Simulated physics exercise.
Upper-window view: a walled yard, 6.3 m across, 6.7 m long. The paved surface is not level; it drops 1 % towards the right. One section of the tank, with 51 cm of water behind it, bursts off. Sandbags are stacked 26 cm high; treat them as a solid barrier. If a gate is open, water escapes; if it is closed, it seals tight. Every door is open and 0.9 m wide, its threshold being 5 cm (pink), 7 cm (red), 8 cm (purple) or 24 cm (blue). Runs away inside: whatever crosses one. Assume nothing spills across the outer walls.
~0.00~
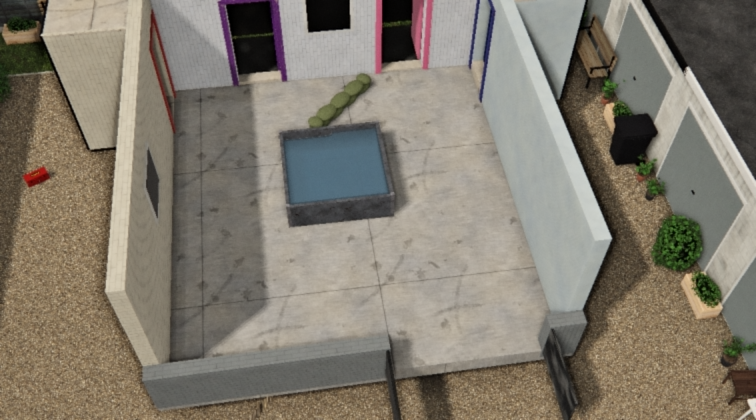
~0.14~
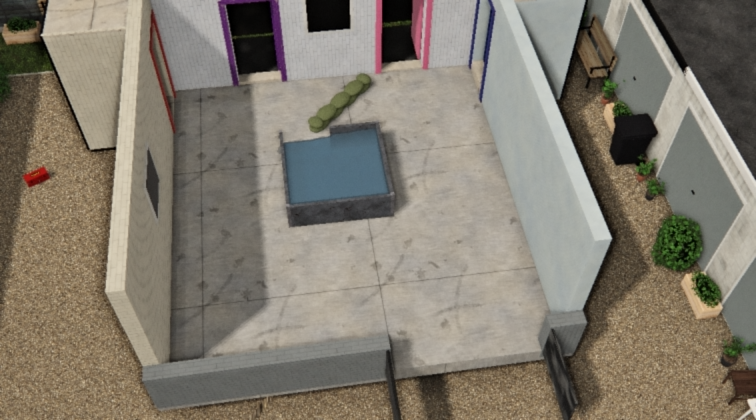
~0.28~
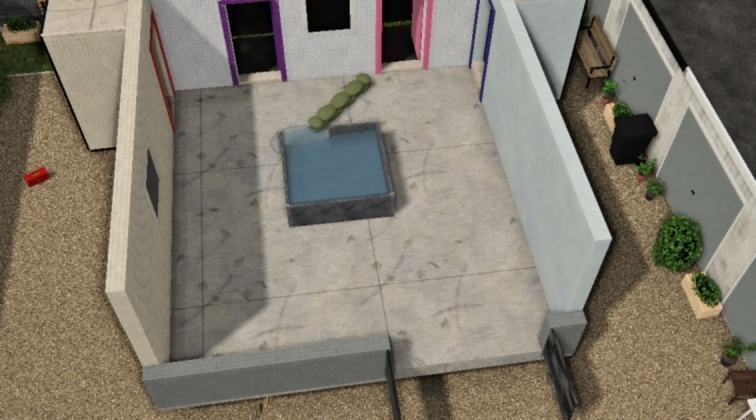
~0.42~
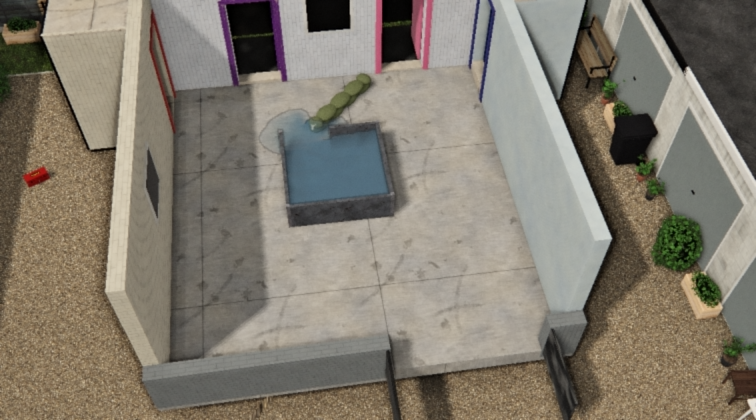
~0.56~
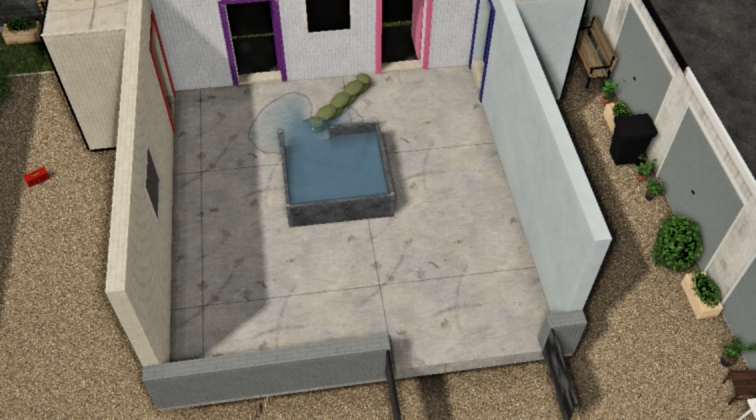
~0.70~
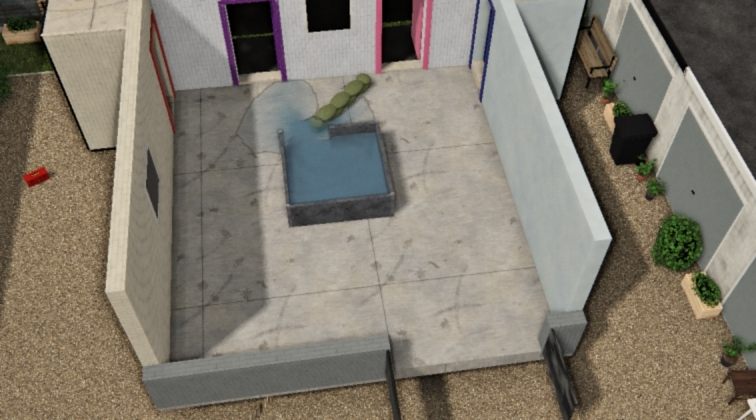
Water spills from the far side of a square grey tank onto the pale paving of a walled yard, seen from high above by a camera that stays still. Green sandbags lie in a slanting row behind the tank, with purple-, pink-, red- and blue-framed doorways around them and gravel, plants and a bench outside. A thin, clear sheet first slips out by the sandbags, then widens leftward and back towards the white wall.
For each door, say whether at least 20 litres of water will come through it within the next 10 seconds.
Pink door: Less than stated, red door: More than stated, purple door: More than stated, blue door: Less than stated.
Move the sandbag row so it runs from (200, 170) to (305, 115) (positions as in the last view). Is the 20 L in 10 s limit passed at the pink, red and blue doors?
Result - pink: Yes, exceeded, red: No, not exceeded, blue: No, not exceeded.
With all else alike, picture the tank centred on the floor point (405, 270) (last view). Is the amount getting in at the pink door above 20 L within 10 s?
After that, the pink door ends up outside the limit.
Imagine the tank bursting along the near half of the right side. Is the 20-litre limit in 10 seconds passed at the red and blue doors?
Red: Within the limit; blue: Within the limit.
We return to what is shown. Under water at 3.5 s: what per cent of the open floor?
Wet share: Near 30 percent.
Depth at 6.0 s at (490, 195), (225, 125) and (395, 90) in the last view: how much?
Depths: About 3, 8 and 2 centimetres.
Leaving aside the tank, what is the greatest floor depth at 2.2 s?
Peak depth: Approx. 30 cm.
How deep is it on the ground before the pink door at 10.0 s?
Close to 2.5 cm of depth.
After 1.4 s water covers 15 % of the floor and is deepest (36 cm) near (312, 135); pink door not reached, red door not reached, purple door 15 cm at the sill, 24 L in, blue door not reached.
After 2.2 s water covers 25 % of the floor and is deepest (30 cm) near (312, 135); pink door 5 cm at the sill, 0 L in, red door 17 cm at the sill, 4 L in, purple door 20 cm at the sill, 82 L in, blue door not reached.
After 3.5 s water covers 30 % of the floor and is deepest (21 cm) near (312, 135); pink door 3 cm at the sill, 1 L in, red door 15 cm at the sill, 60 L in, purple door 14 cm at the sill, 137 L in, blue door 13 cm at the sill, 0 L in.
After 6.0 s water covers 50 % of the floor and is deepest (14 cm) near (312, 135); pink door 3 cm at the sill, 1 L in, red door 10 cm at the sill, 103 L in, purple door 11 cm at the sill, 171 L in, blue door 8 cm at the sill, 0 L in.
After 10.0 s water covers 80 % of the floor and is deepest (9 cm) near (356, 81); pink door 2 cm at the sill, 2 L in, red door 6 cm at the sill, 111 L in, purple door 7 cm at the sill, 181 L in, blue door 6 cm at the sill, 0 L in.
